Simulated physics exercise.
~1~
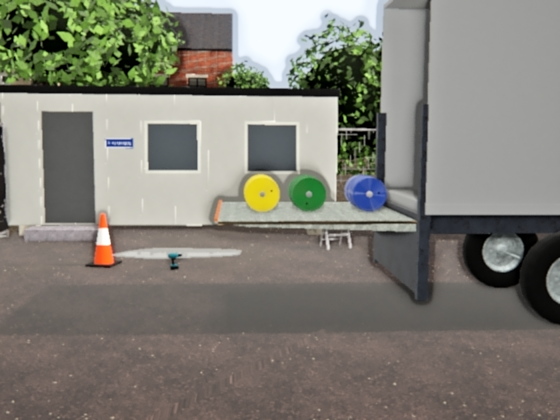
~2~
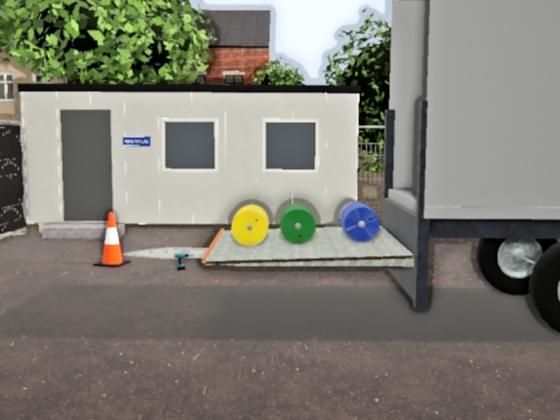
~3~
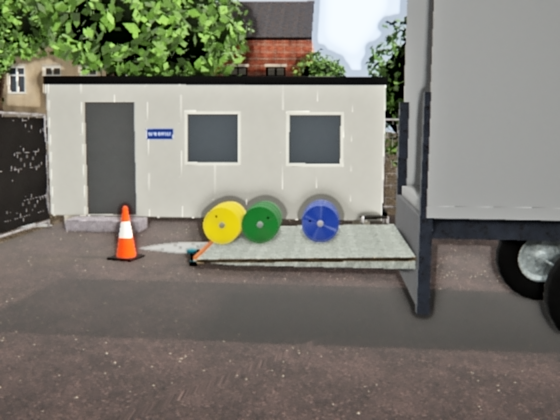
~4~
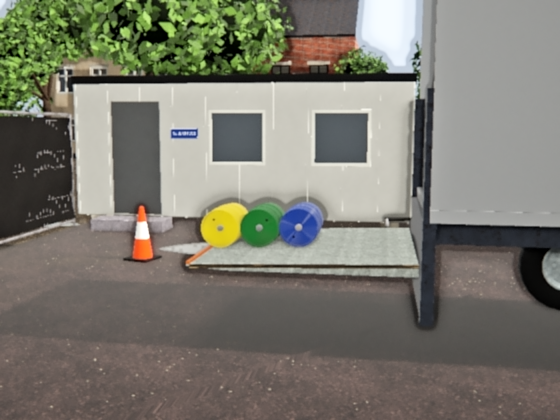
The clip opens on a yellow, a green and a blue keg lying end-on across the raised lift plate of a lorry, with a pale cabin and a traffic cone behind. The plate sinks towards the ground and tips down at its left edge, the kegs still on it. All three then roll left, the yellow leading and the green close behind, while the blue trails with a gap. The yellow and green stop near the orange-marked edge, and the blue rolls up beside the green. The view drifts slightly sideways throughout, and all three end bunched together on the plate, none over the edge.
